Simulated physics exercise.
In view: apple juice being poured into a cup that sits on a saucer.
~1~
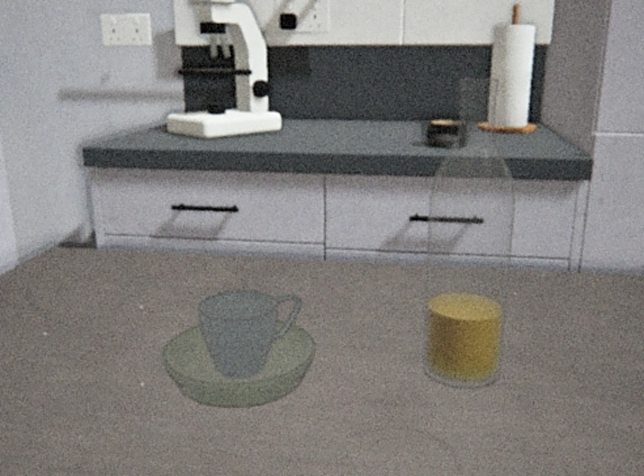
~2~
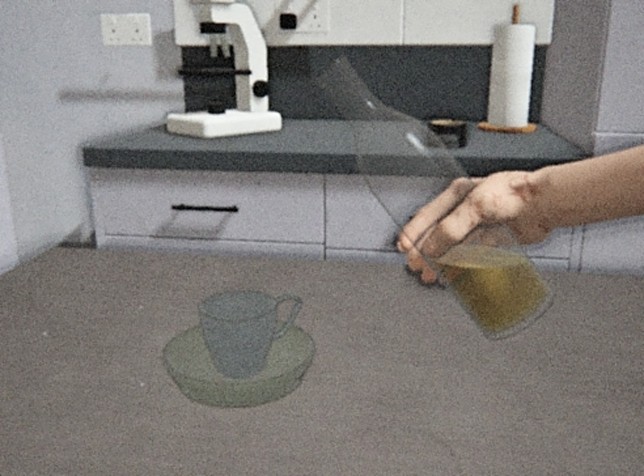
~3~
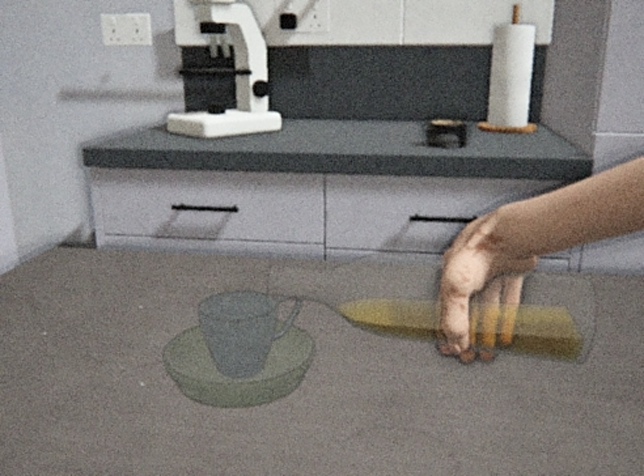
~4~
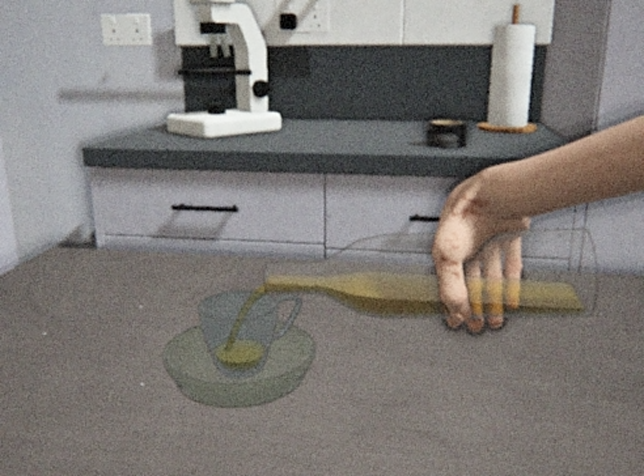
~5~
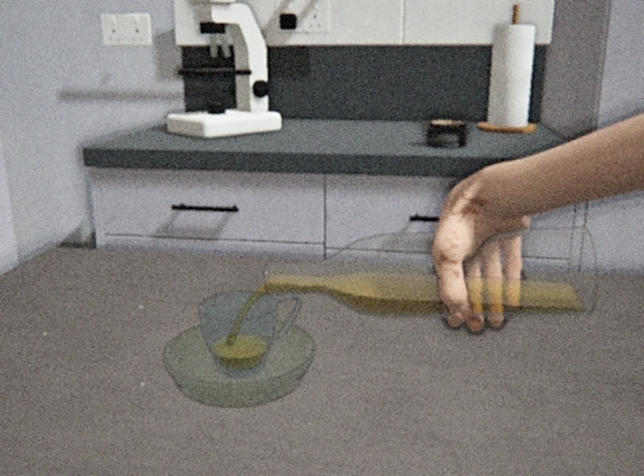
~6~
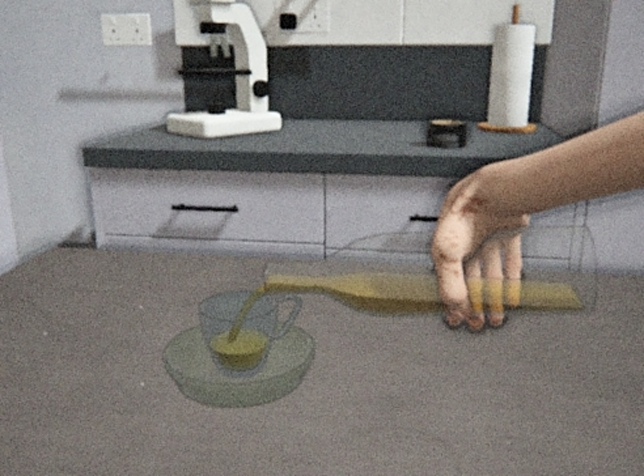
On a table in front of a counter with a microscope, a hand picked up a clear bottle of yellow juice, tipped it sideways to the left, and poured a thin stream into a cup on a saucer.
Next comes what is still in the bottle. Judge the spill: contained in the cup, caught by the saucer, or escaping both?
It reaches the saucer and stops.
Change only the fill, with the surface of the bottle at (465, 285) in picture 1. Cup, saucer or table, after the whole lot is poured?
Outcome: Overflow to saucer only.
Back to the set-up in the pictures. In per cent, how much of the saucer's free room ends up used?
Around 30 percent of it.
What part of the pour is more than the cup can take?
I'd say close to 30 per cent.
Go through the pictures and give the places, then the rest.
The first picture shows both stand on the top; bottle (470, 230) about a quarter full; cup (239, 334) empty; saucer (218, 390) dry.
The second picture shows the hand lifts the bottle; bottle (424, 190) tipped 40° with all of its load; cup (239, 334) empty.
In the third picture, the bottle is brought over; bottle (418, 299) tipped 85° with all of its load; cup (239, 334) empty.
In the fourth picture, a stream runs into the cup; bottle (417, 276) tipped 95° with nearly all of its load; cup about a quarter full, surface at (240, 352).
In the fifth picture, a stream runs into the cup; bottle (417, 275) tipped 95° with nearly all of its load; cup (239, 334) about a quarter full.
In the sixth picture, a stream runs into the cup; bottle (416, 275) tipped 95° with about three quarters of its load; cup about a third full, surface at (240, 342); saucer (218, 390) dry.
Soon after, the cup is nearly full; the saucer is dry.
Later, the cup is full to the brim; the saucer is wet, with room to spare.
In the end, the cup is full to the brim; the saucer is wet, with room to spare.
